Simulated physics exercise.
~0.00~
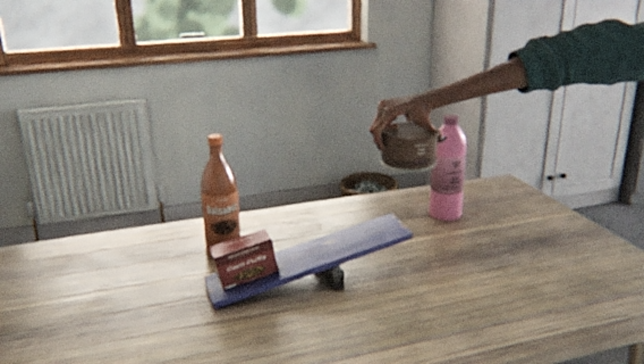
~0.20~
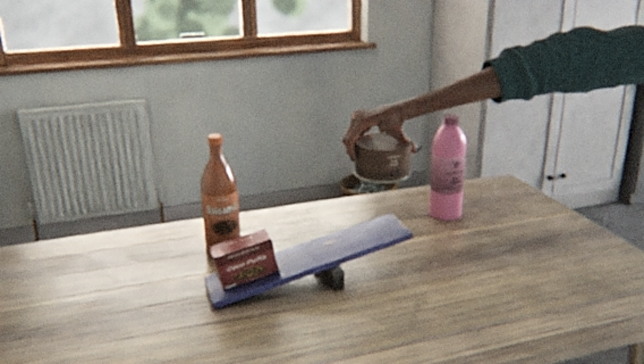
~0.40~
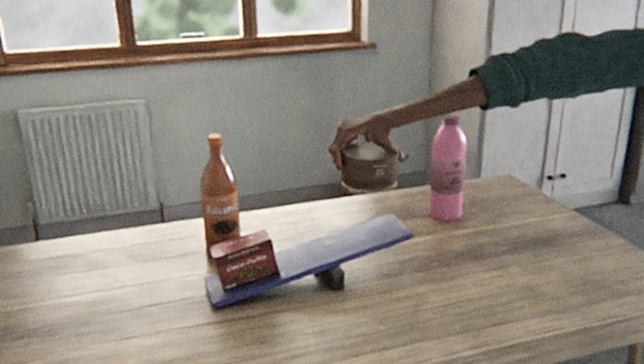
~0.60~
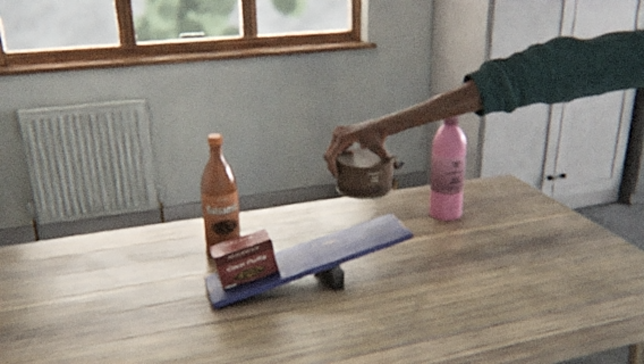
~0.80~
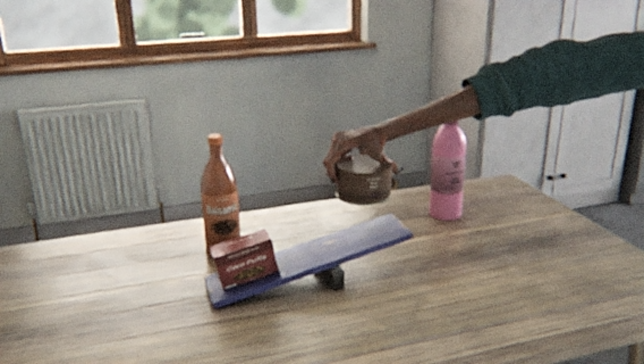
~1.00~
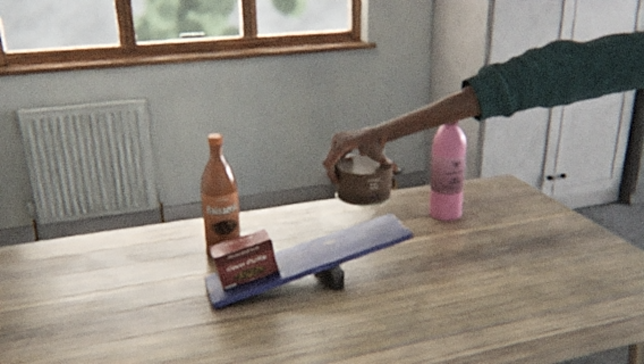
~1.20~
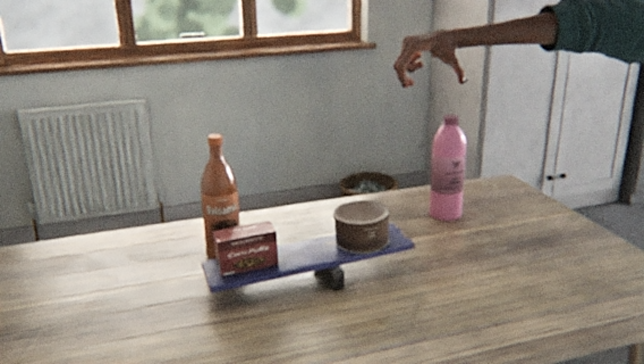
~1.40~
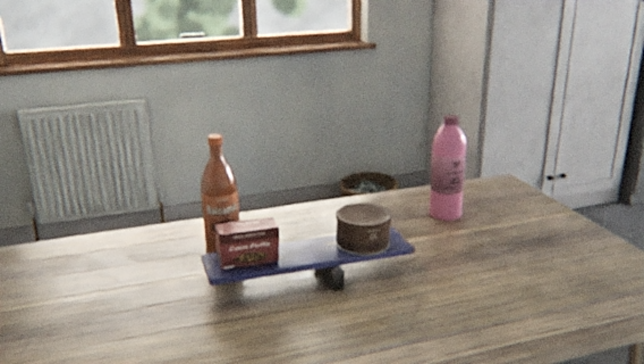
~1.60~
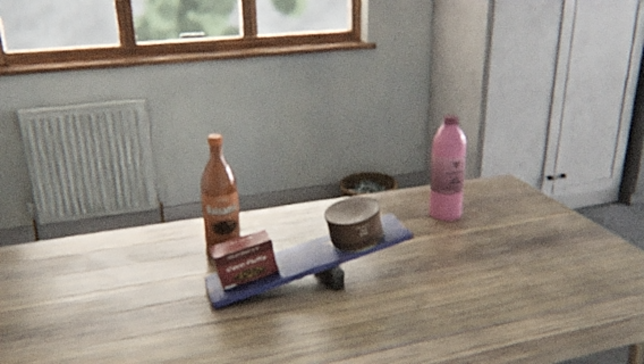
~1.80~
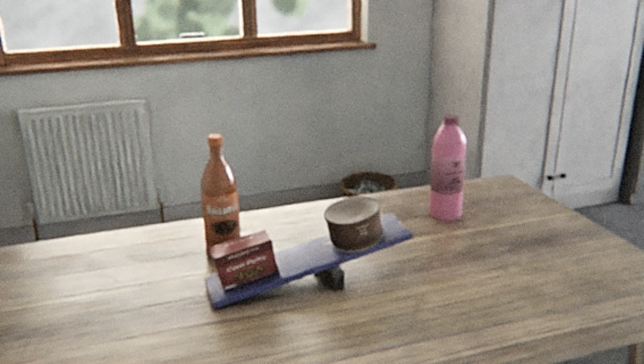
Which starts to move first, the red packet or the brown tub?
The brown tub moves first, carried left by the hand, while the red packet only shifts once the tub has been let go onto the plank.
